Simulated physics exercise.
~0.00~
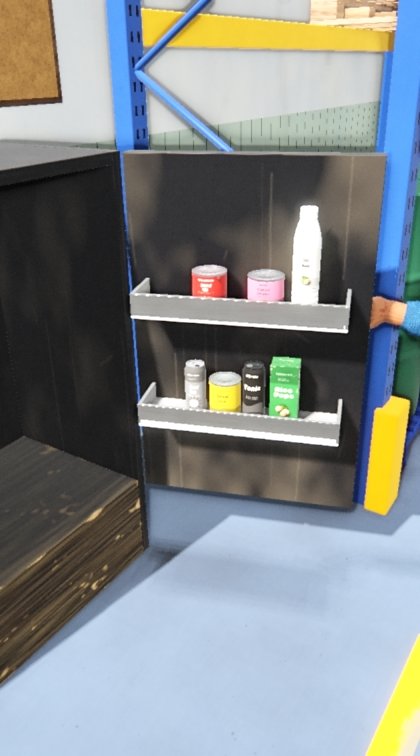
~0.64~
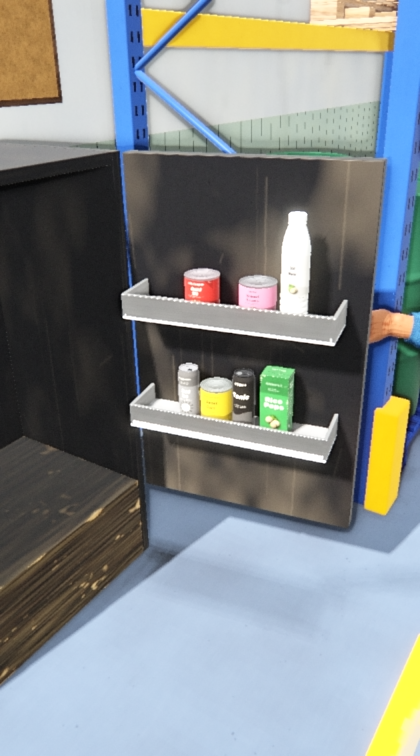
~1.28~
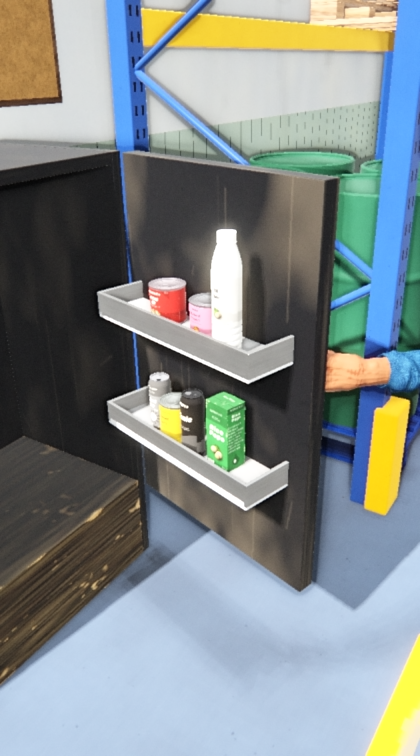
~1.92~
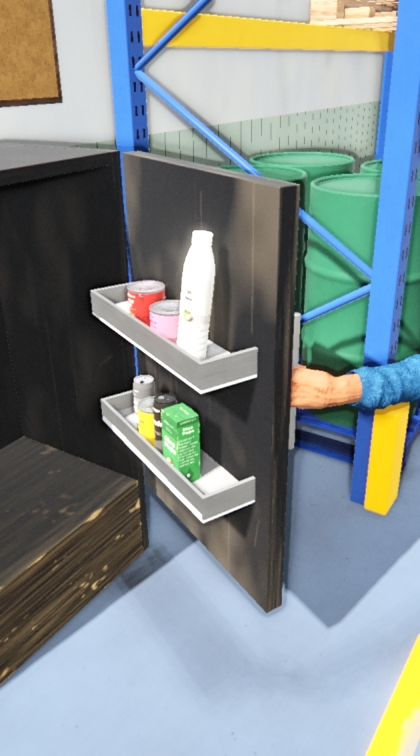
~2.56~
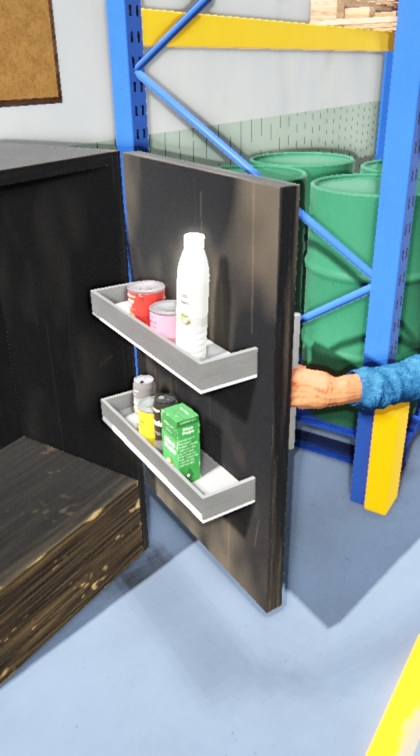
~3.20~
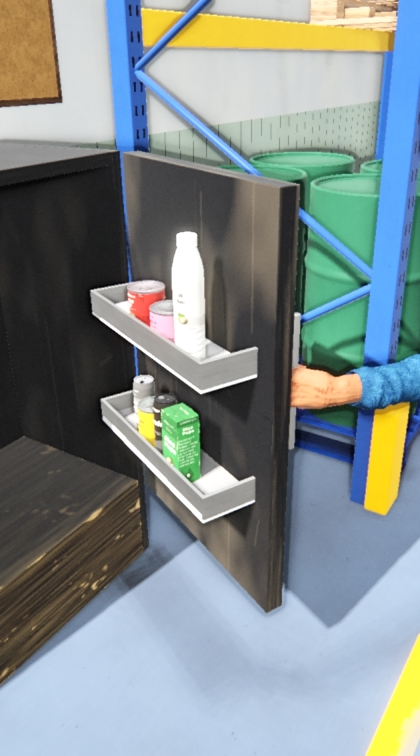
A dark cabinet door with two grey racks on its inside swings towards shut in a workshop, seen from in front and slightly above by a still camera. The upper rack holds a red tin, a pink tin and a tall white bottle, and the lower one a grey can, a yellow tin, a black can and a green carton. A hand in a blue sleeve at the far edge pushes the door round, uncovering green drums behind blue shelving. The door stops partly open, the white bottle tilts slightly and settles upright, and everything remains in the racks.
